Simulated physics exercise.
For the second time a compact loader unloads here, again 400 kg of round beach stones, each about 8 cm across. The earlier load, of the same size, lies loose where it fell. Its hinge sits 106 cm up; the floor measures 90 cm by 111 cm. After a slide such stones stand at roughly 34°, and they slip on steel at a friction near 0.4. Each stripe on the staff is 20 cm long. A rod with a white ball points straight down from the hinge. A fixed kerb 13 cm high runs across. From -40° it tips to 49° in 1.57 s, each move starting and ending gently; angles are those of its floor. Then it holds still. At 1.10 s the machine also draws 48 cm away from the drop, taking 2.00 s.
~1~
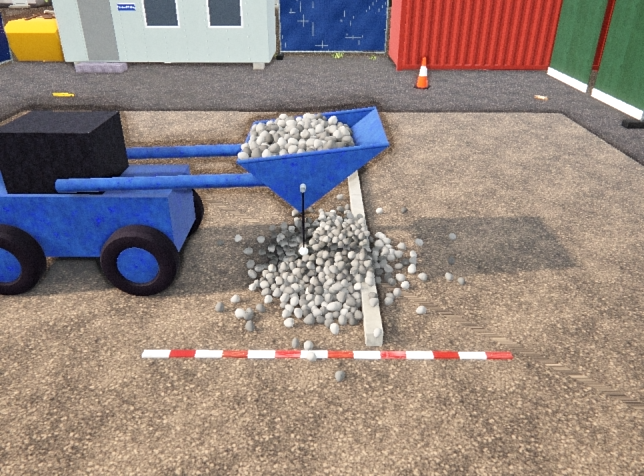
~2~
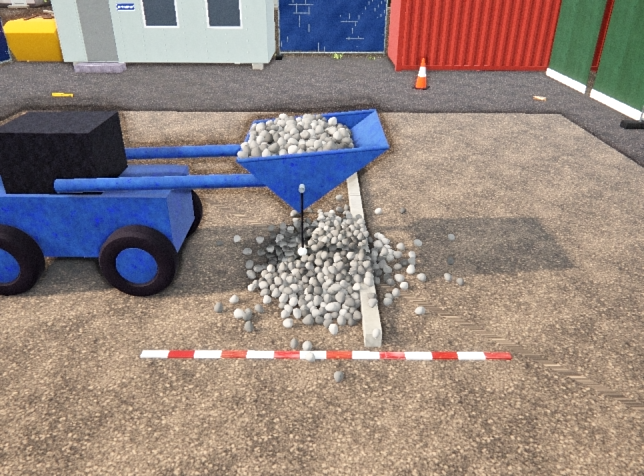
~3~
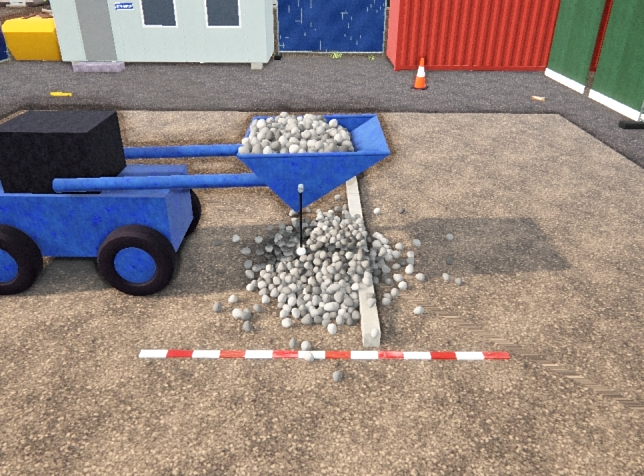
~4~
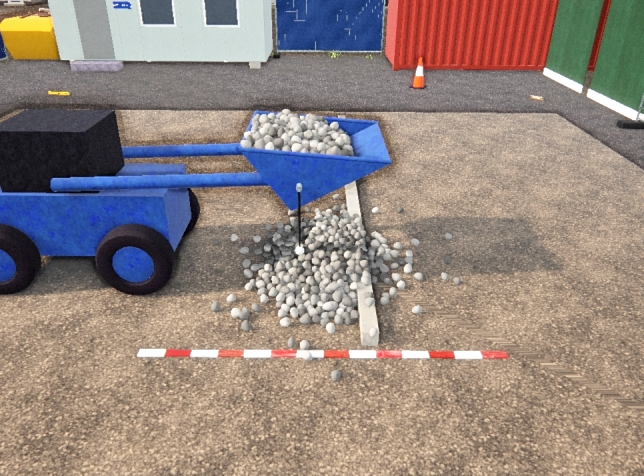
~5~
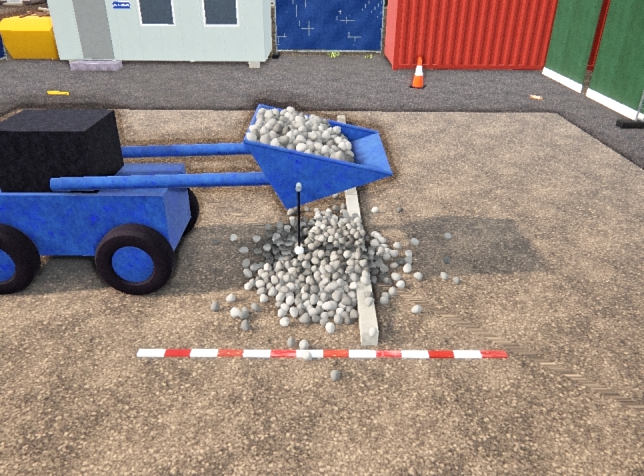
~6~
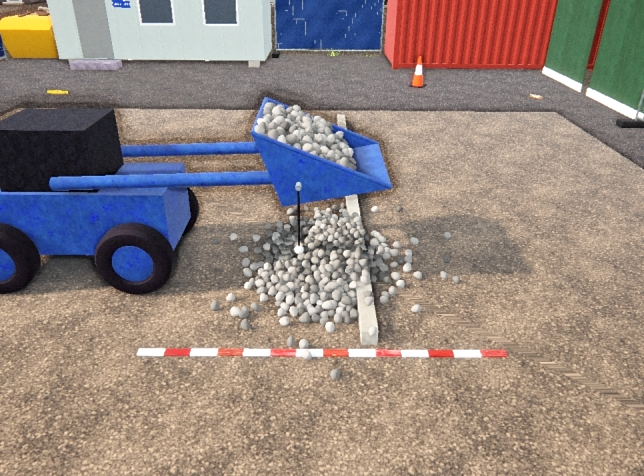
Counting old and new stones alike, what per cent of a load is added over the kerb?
About 77 per cent.
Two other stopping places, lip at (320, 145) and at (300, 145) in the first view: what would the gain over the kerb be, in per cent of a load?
Near 10 per cent from the first place, 5 from the second.
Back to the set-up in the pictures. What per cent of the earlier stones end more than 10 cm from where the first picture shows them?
Roughly 5 per cent of them.
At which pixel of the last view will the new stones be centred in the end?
Their middle is at about (393, 253).
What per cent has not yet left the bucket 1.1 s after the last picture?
About 10 per cent.
Then, 0.6 s after the last picture the floor is at 35°; in per cent of one load, 89 in the bucket, 96 on this side of the kerb, 15 over the kerb; the foremost stones are at (429, 252).
Then, 1.1 s after the last picture the floor is at 49°; in per cent of one load, 9 in the bucket, 123 on this side of the kerb, 68 over the kerb; the foremost stones are at (449, 251).
Then, 2.9 s after the last picture the floor is at 49°; in per cent of one load, 0 in the bucket, 116 on this side of the kerb, 84 over the kerb; the foremost stones are at (511, 260).
Then, 5.6 s after the last picture the floor is at 49°; in per cent of one load, 0 in the bucket, 116 on this side of the kerb, 84 over the kerb; the foremost stones are at (511, 260). Net gain over the kerb, 77.
